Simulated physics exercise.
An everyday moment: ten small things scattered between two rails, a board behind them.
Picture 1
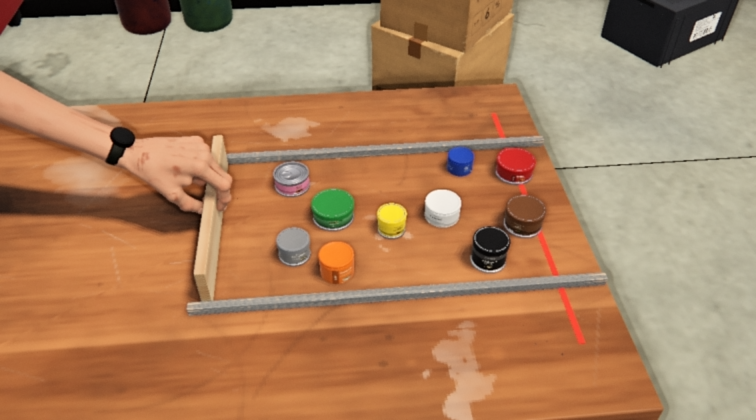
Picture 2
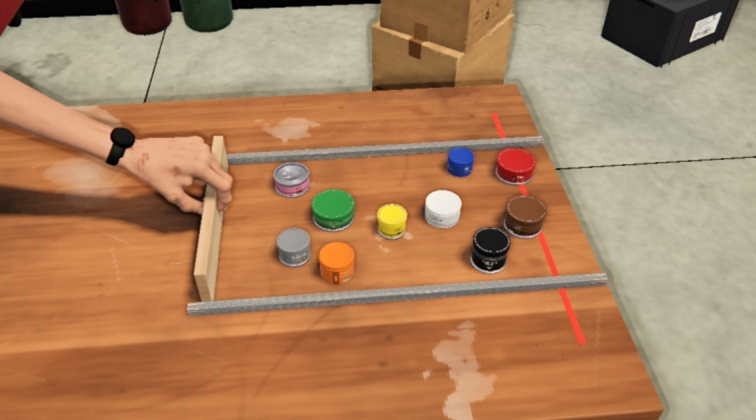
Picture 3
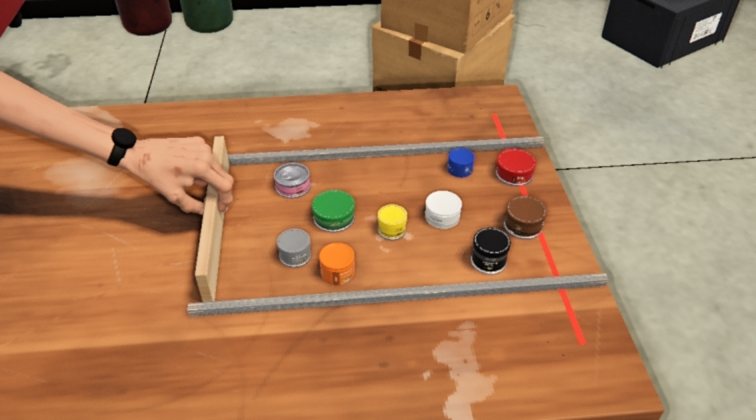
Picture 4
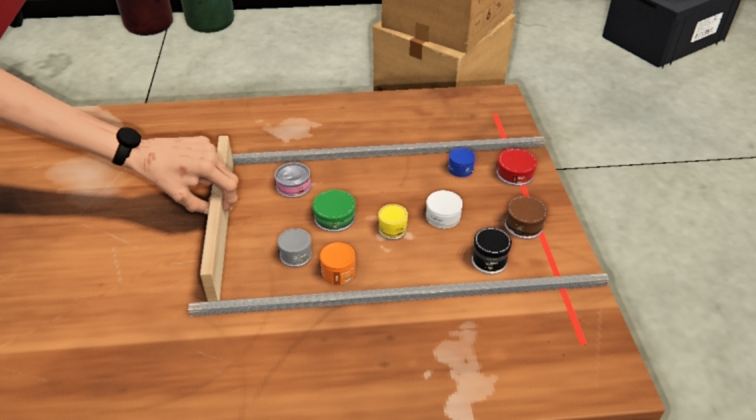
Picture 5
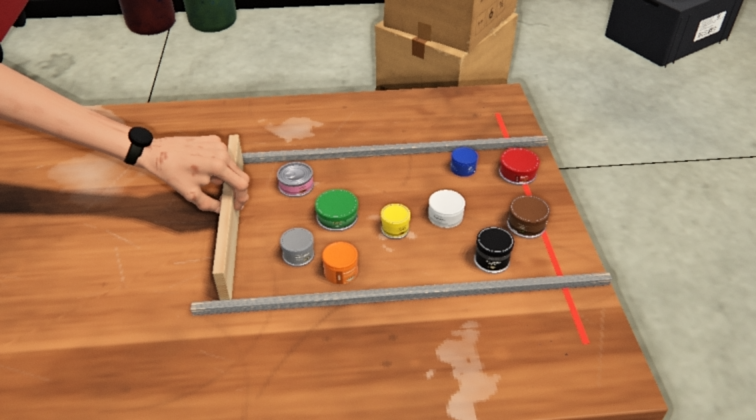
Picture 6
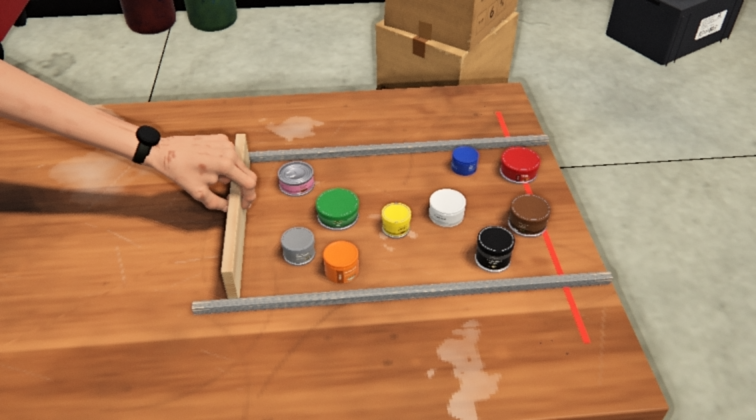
A wooden board, held by a hand at the left, stayed almost still at first, then slid slightly right between two rails toward the scattered colourful pots, which sat in place untouched.
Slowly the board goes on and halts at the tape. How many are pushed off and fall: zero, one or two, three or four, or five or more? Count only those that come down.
Here the number that fall off is three or four.
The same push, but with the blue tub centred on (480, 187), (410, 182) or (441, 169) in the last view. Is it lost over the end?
In that order, it holds on; stays on; is lost.
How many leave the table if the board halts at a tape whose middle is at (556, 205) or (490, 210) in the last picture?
Down on the floor: 4 and 0.
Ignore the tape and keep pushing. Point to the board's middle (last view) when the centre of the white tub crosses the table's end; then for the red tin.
At (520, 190) for the white tub; at (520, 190) for the red tin.
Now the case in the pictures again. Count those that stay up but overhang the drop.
It comes to 1.
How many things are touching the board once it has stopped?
The number is 6.
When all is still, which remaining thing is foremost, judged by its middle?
That is the black tin.
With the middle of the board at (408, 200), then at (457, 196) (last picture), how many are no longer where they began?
First 6, then 9.
Soon after, none off yet; red tin at rest near (520, 165); brown pot at rest near (529, 216); black tin at rest near (495, 249).
Then, none off yet; red tin at rest near (520, 165); brown pot moving near (537, 217); black tin moved a little near (506, 247).
At rest, the number that fall off is three or four; fallen, white tub, brown pot and red tin.
